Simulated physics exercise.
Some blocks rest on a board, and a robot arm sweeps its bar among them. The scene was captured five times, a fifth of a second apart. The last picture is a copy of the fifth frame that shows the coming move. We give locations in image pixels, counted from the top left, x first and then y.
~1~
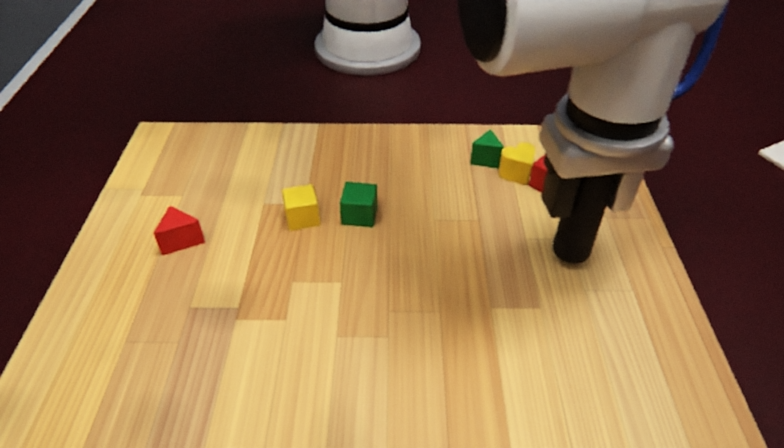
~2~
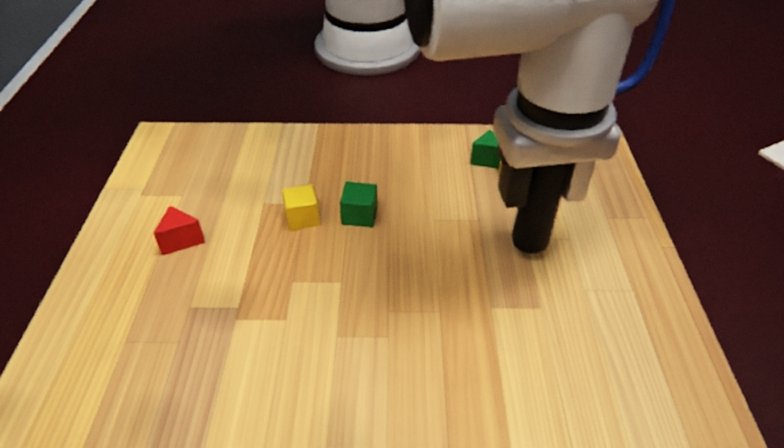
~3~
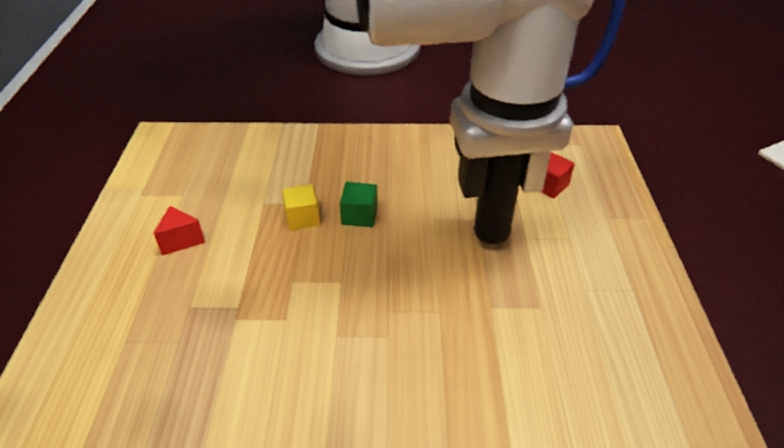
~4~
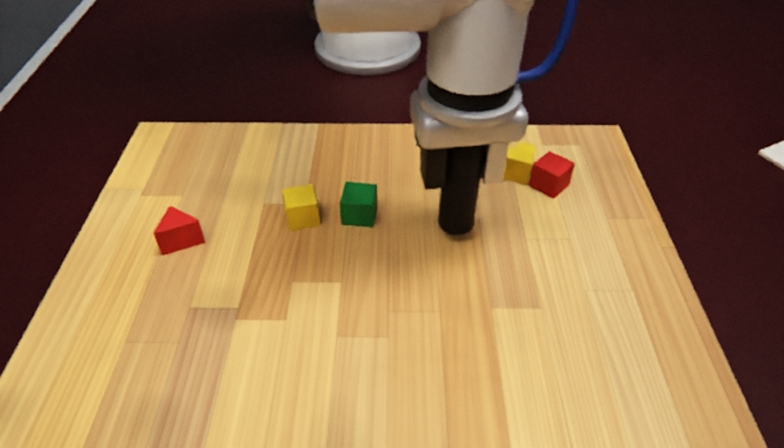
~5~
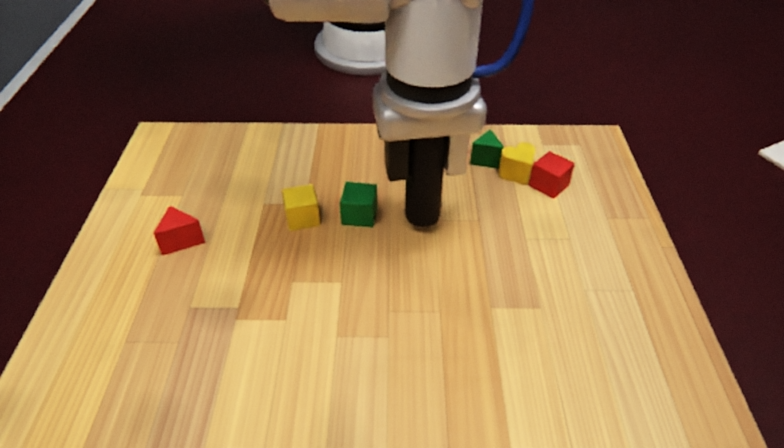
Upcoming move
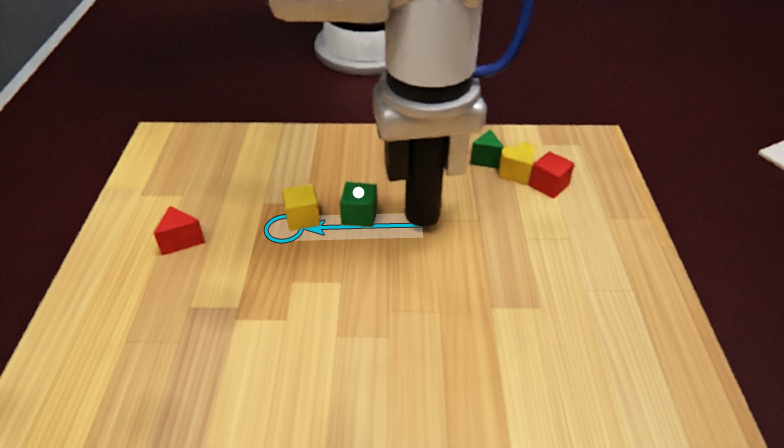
On a wooden board, a robot arm sweeping its black bar leftward past still red, yellow and green blocks, nearing the green cube.
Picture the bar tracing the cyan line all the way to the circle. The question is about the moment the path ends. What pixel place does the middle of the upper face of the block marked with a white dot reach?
Expect it around (326, 181).
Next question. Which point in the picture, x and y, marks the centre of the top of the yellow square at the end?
Answer: (267, 187).
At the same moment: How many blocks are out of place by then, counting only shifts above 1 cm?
I'd put the number at two.
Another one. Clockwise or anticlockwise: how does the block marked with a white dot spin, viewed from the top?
Short answer: Clockwise.
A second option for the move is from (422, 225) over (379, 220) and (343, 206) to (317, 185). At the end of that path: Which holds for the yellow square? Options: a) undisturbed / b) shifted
It's b.
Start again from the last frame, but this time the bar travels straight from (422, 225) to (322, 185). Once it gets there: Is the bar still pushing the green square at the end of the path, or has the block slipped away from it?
The green square slips off.
Path on the board, from (422, 225) directly to (284, 229); the dot is on the green square.
What follows on the original path. One third of the way, bar at (374, 217); green square at (347, 189), turned 25° clockwise.
Two thirds of the way, bar at (329, 218); yellow square at (293, 194); green square at (327, 182), turned 65° clockwise.
At the end, bar at (282, 220); red triangular piece in place; yellow square at (267, 187), turned 70° clockwise; green square at (326, 181), turned 75° clockwise.
